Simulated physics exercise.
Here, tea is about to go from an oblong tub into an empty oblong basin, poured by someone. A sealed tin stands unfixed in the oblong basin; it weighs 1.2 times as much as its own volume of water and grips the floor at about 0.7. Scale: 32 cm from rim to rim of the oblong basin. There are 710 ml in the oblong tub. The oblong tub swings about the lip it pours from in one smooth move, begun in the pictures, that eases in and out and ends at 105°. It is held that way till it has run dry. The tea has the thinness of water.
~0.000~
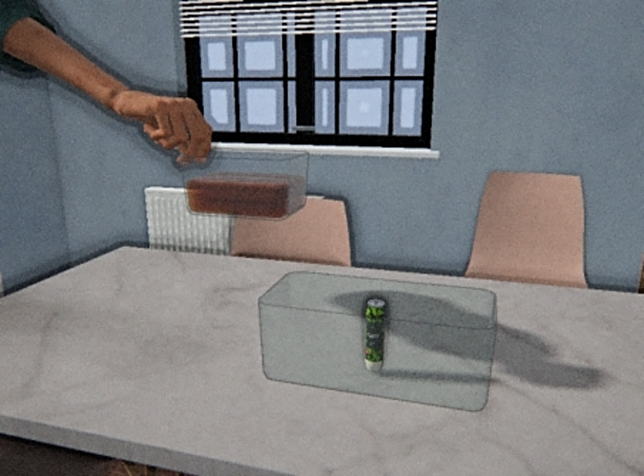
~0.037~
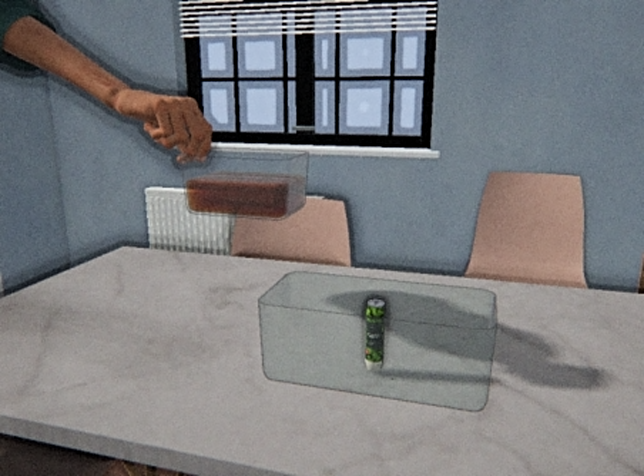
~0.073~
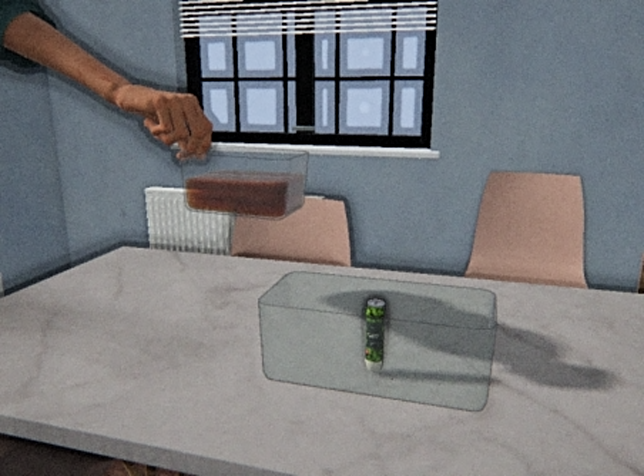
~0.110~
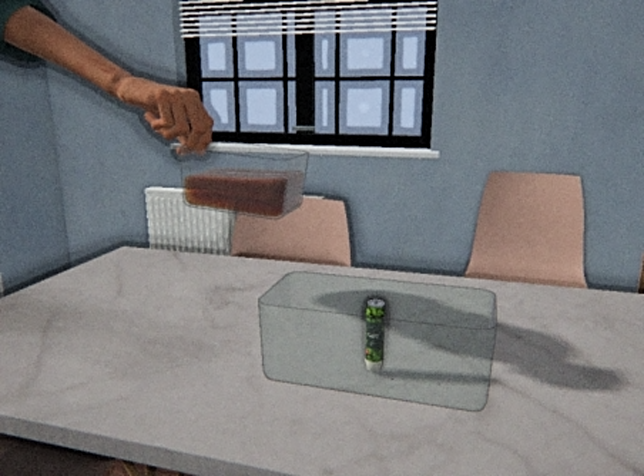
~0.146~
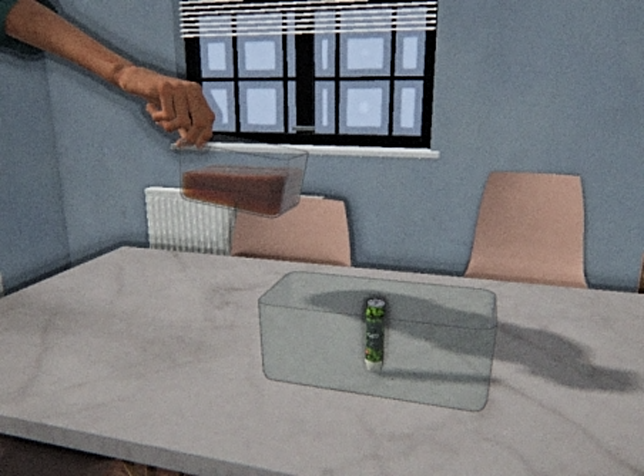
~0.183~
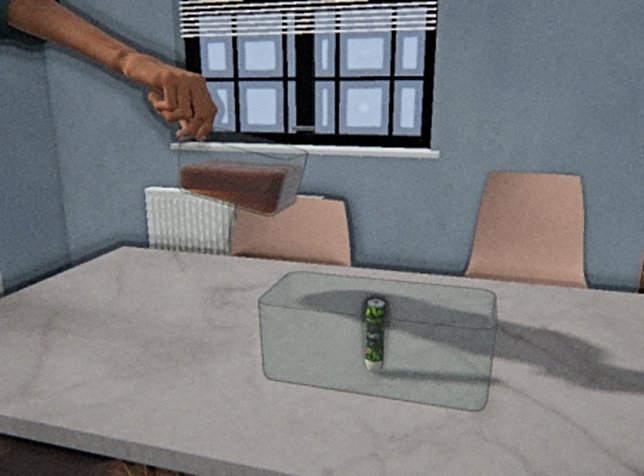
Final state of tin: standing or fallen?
Standing.
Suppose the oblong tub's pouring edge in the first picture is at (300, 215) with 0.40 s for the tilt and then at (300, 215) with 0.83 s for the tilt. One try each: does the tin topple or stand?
The tin overturns the first time and overturns the second time.
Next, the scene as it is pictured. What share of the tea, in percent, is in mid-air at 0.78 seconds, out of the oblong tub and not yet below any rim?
Airborne fraction: Approx. 36 %.
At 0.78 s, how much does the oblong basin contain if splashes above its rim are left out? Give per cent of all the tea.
Value: Approx. 52 %.
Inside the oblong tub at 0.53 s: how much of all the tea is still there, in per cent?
Close to 70 in a hundred.
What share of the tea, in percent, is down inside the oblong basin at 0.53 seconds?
Close to 0 in a hundred.
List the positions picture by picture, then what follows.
In the first picture, tilt 0°; pouring edge (299, 157); surface from (202, 177) to (298, 180); the oblong basin's rim runs from (274, 287) to (496, 310); the tin's top is at (376, 306).
In the second picture, tilt 1°; pouring edge (299, 157); surface from (202, 176) to (298, 180).
In the third picture, tilt 2°; pouring edge (299, 157); surface from (201, 174) to (297, 178).
In the fourth picture, tilt 4°; pouring edge (299, 157); surface from (200, 173) to (297, 175).
In the fifth picture, tilt 8°; pouring edge (299, 157); surface from (199, 169) to (296, 173).
In the sixth picture, tilt 12°; pouring edge (299, 157); surface from (197, 164) to (295, 169).
After 0.53 s the tilt is 74° and 69 per cent is still to pour; the tin stands where it began.
After 0.78 s the tilt is 104° and 11 per cent is still to pour; the tin stands where it began.
After 1.04 s the tilt is 105° and 0 per cent is still to pour; the tin stands where it began.
After 1.33 s the tilt is 105° and 0 per cent is still to pour; the tin stands where it began.
In the end the tin stands where it began.
